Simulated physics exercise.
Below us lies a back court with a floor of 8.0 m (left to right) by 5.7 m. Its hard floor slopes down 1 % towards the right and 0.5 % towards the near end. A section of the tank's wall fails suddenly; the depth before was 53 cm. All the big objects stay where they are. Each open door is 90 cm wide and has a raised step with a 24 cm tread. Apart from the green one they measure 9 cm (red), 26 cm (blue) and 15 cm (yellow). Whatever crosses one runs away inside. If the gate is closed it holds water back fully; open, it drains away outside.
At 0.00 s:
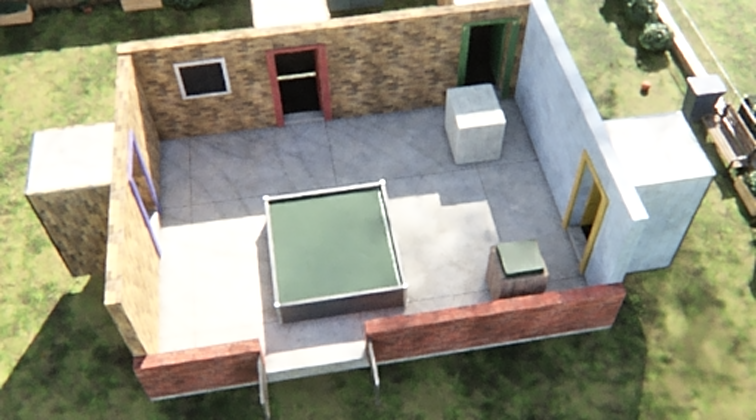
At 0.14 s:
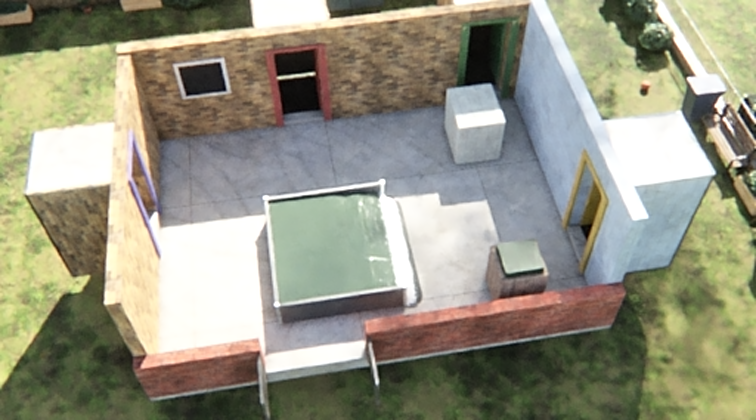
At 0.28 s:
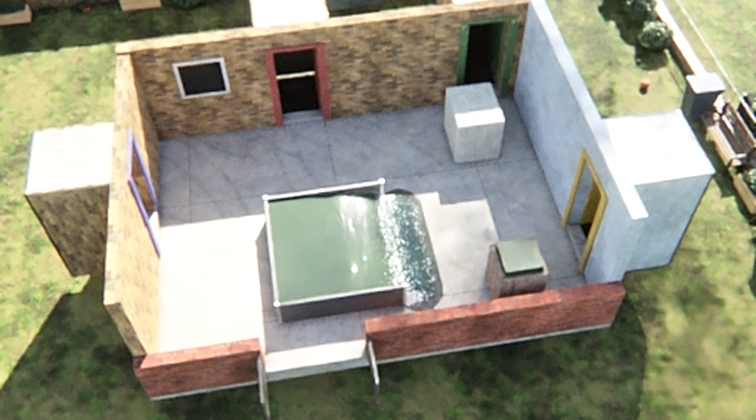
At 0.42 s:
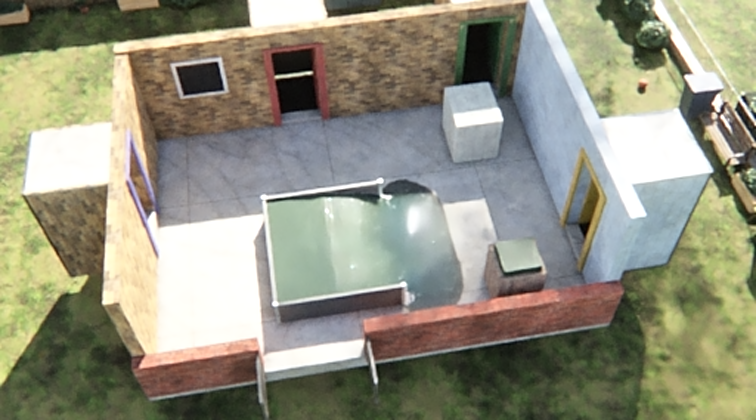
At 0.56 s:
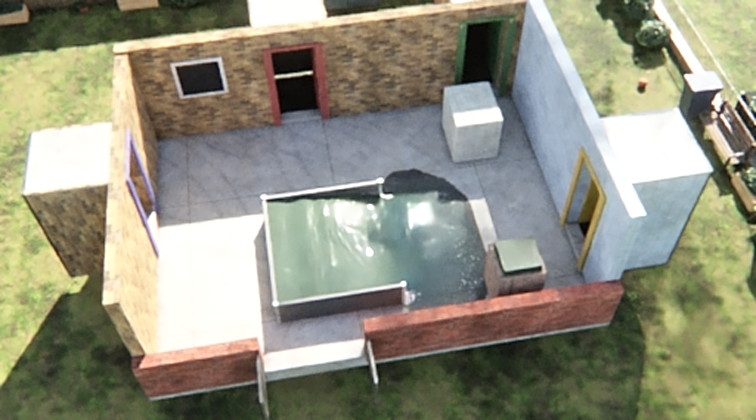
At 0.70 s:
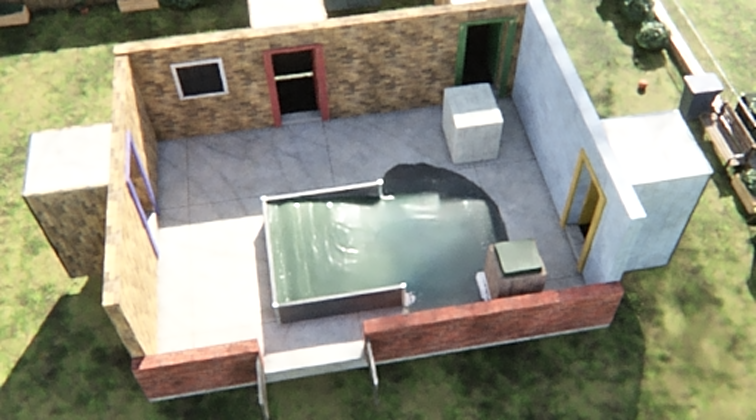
The clip opens on a walled court seen from above, with a rectangular tank of dark green water standing still. Water bursts from the tank's right side and spreads across the pale floor in a foamy, rounded sheet, then fans farther right, reaching around the small lidded box near the low brick wall.
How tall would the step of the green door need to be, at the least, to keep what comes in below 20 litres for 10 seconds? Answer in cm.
At least 18 cm or so.
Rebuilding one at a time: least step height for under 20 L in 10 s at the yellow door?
Roughly 29 cm at yellow.
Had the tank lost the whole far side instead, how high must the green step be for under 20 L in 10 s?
Then roughly 11.5 cm.
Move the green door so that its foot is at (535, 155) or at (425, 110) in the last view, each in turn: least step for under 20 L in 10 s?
About 20 and 6.5 cm.
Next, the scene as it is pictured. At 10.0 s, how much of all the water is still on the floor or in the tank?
About 88 per cent.
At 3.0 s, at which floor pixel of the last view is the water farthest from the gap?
Around (510, 100).
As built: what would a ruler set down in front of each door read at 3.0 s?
Depths in cm: Green 17, red 0, blue 0, yellow 29.
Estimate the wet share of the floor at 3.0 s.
Near 45 per cent is wet.
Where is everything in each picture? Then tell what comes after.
The first picture shows the tank at (333, 243) is whole and still, 53 cm deep; the green door at (485, 68) is dry.
In the second picture, the front is at (417, 299), 0.3 m from the gap at (392, 245); 0.6 m2 of floor is wet, 53 cm left at the back.
In the third picture, the gap is at (391, 245), the front 0.7 m out at (438, 292); the back of the tank holds 53 cm.
In the fourth picture, the front is at (458, 275), 1.2 m from the gap at (390, 245); 3.2 m2 of floor is wet, 53 cm left at the back.
In the fifth picture, water pours out at (390, 245) and has run 1.7 m, to a hidden place; about 7 cm deep outside, 53 cm at the back.
In the sixth picture, the front is at a hidden place, 2.3 m from the gap at (390, 247); 6.8 m2 of floor is wet, 48 cm left at the back; 2.4 m in a straight line remain to the green door at (483, 67).
After 1.4 s water covers 30 % of the floor, deepest (28 cm) near (557, 217); it has not reached the green door.
After 3.0 s water covers 45 % of the floor, deepest (32 cm) near (593, 309); 17 cm at the green door, 0 litres in over its 22 cm step.
After 10.0 s water covers 95 % of the floor, deepest (14 cm) near (593, 309); 9 cm at the green door, 5 litres in over its 22 cm step.
At the green door as built, the water arrived by 2.8 s and peaked near 23 cm at 3.6 s.
With a step of 16 cm, 41 litres would have come in within the 10 s; with 21.5 cm, 6 litres. So under 20 litres takes about 18 cm.
